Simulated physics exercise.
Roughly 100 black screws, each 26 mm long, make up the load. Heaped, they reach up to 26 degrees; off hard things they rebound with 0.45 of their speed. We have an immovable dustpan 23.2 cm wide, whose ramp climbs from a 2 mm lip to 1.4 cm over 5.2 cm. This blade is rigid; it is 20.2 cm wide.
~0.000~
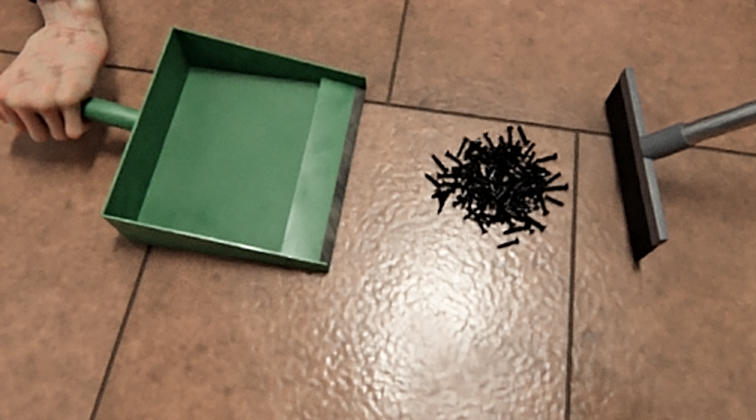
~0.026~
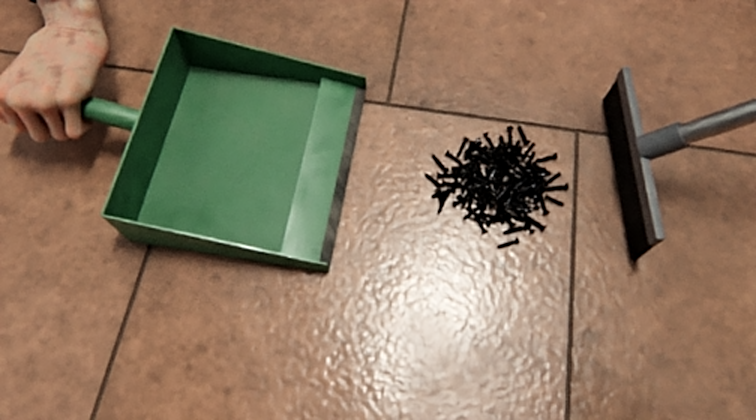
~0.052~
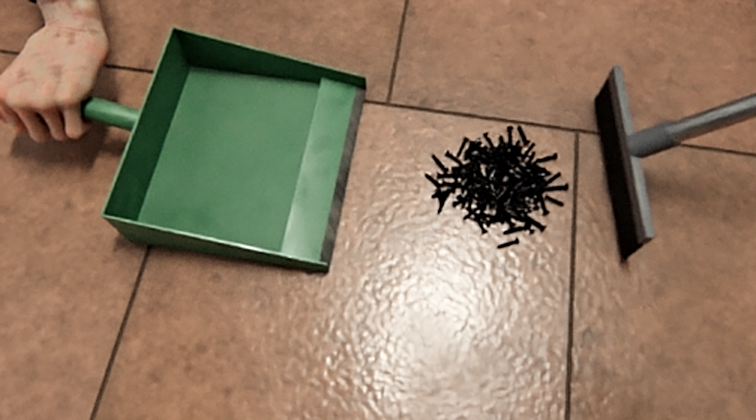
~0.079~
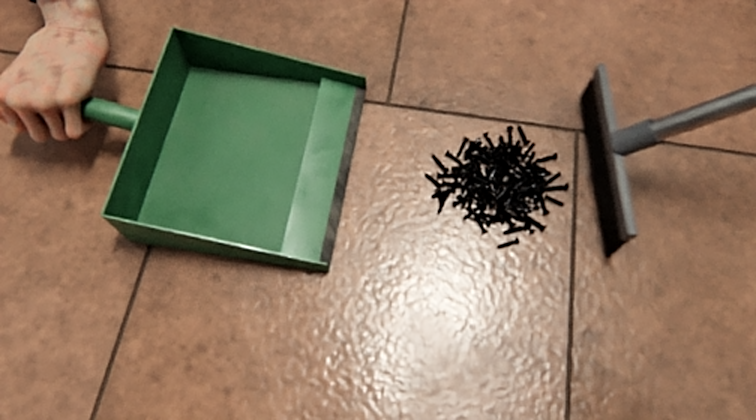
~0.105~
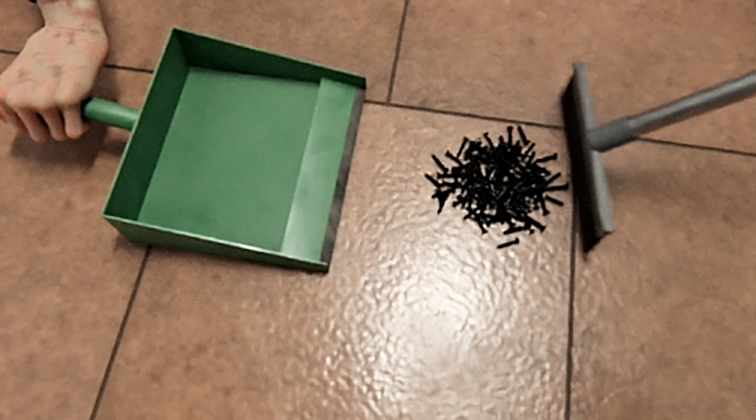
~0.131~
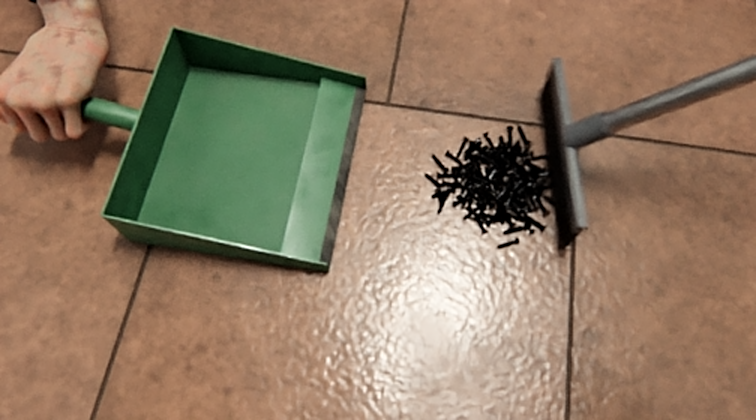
On a tiled floor, a squeegee-like blade slides left to a pile of black screws.
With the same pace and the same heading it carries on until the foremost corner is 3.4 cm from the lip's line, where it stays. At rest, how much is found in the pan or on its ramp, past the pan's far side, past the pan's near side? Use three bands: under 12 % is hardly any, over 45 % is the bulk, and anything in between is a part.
In the pan or on its ramp: A part, past the pan's far side: Hardly any, past the pan's near side: Hardly any.
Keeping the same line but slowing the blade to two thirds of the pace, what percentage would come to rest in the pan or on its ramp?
About 15 %.
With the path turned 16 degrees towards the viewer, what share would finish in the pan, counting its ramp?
It would be near 40 per cent.
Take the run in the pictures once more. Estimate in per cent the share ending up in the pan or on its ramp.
Estimate: Near 40 %.
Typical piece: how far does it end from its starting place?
That distance is around 18 cm.
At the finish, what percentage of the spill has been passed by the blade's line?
Estimate: Around 0 %.
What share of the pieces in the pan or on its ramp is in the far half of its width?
I'd put it at around 60 per cent.
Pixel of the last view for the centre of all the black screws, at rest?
Est. centre at rest: (354, 164) px.
After 0.24 s, middle of the blade 12 cm from the lip; 0 % over the lip, far side 0 %, near side 0 %.
After 0.31 s, middle of the blade 7 cm from the lip; 0 % over the lip, far side 0 %, near side 0 %.
After 0.52 s, middle of the blade 5 cm from the lip; 40 % over the lip, far side 0 %, near side 5 %.
In the end, at 1.3 s, pan 40 %, far side 0 %, near side 5 %, in front of the lip or behind the blade 55 %.
